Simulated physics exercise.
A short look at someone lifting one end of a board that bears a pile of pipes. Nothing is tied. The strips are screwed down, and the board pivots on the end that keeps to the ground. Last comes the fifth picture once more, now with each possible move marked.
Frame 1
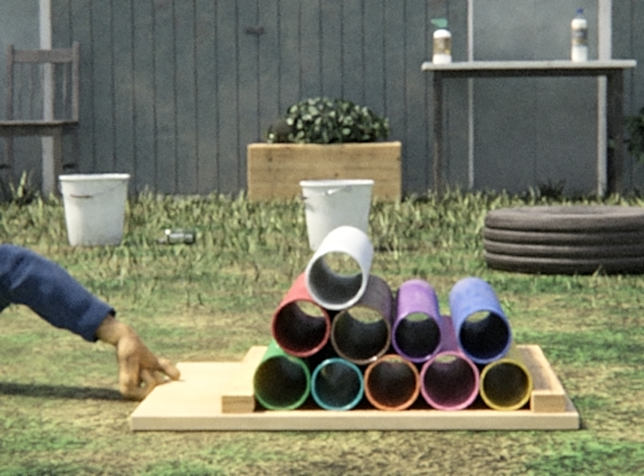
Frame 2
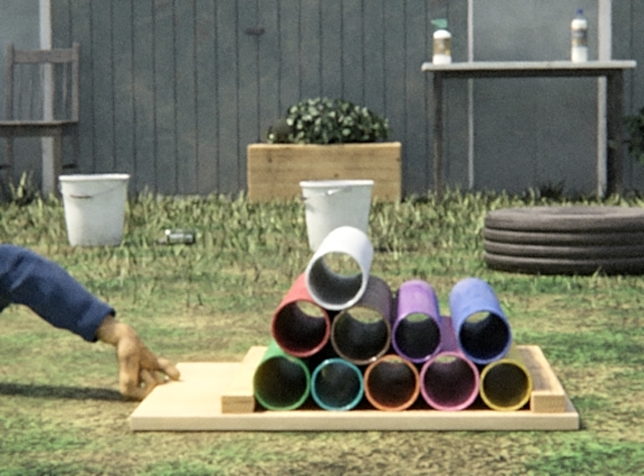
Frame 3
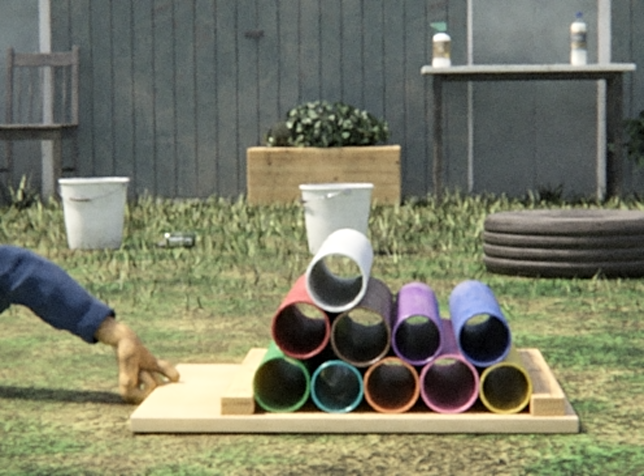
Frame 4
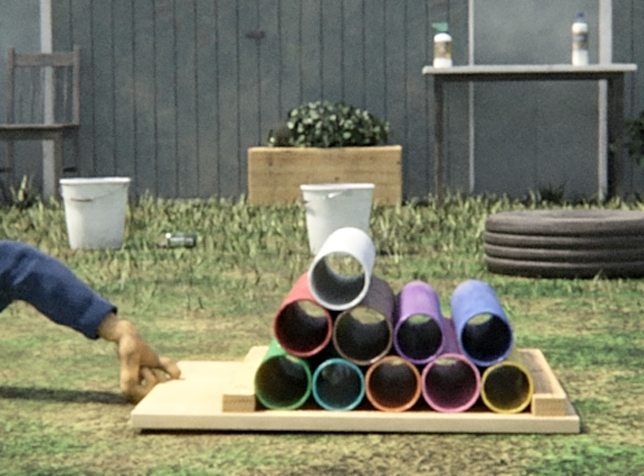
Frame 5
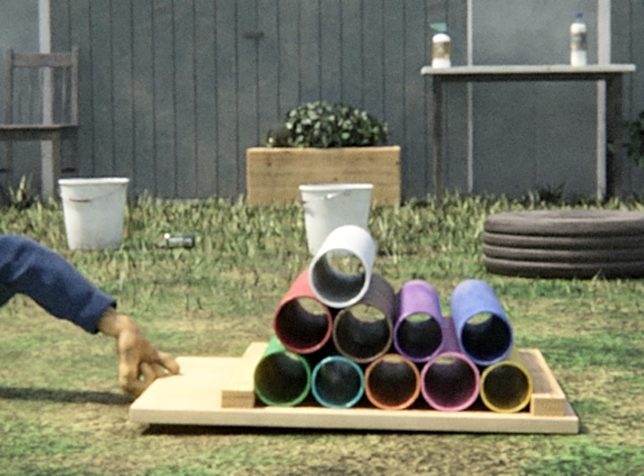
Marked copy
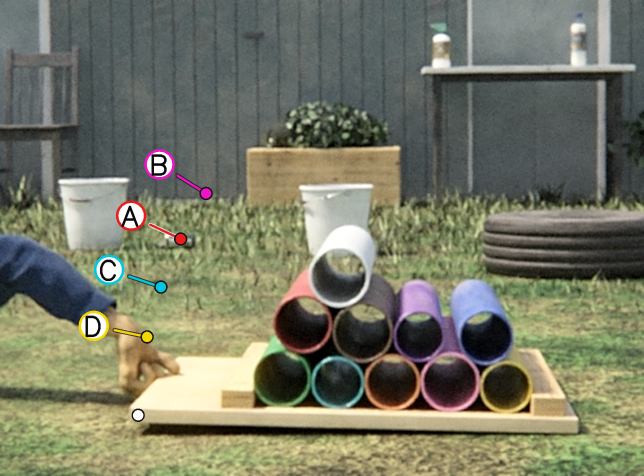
A pyramid of colourful pipes, white on top, red, brown, purple and blue below, and green, turquoise, orange, pink and yellow at the bottom, sits between wooden strips on a board, seen from the front in a grassy yard. Behind are white buckets, a planter, a chair, a table with bottles, and a tyre by a grey wall. A blue-sleeved hand slightly lifts the board's left end, the pile barely shifting, the view steady.
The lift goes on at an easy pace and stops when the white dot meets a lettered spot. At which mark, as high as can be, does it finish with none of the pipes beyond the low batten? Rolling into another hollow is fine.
The highest mark that will do is C.
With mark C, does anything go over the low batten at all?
No, at C.
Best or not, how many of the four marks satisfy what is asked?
The number is two.
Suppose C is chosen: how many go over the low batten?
At C the number is none.
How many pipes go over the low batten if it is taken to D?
The count is none.
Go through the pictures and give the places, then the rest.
The first picture shows green pipe (281, 382); turquoise pipe (338, 385); orange pipe (392, 383).
The second picture shows orange pipe (392, 383); pink pipe (450, 382).
The third picture shows board (358, 387); green pipe (281, 384); brown pipe (361, 336).
The fourth picture shows board (359, 385); green pipe (282, 382); turquoise pipe (339, 386).
The fifth picture shows board (358, 383); green pipe (282, 379); turquoise pipe (338, 383).
On the marked copy, A at (181, 239); B at (206, 194); C at (161, 287); D at (147, 337); the white dot at (138, 415).
Following C. Soon after the start, board at 14°.
Later, board at 19°.
In the end, board at 19°, none over the low batten.
As for the rest, A two over the low batten (blue, white); B five over the low batten; D none over the low batten.
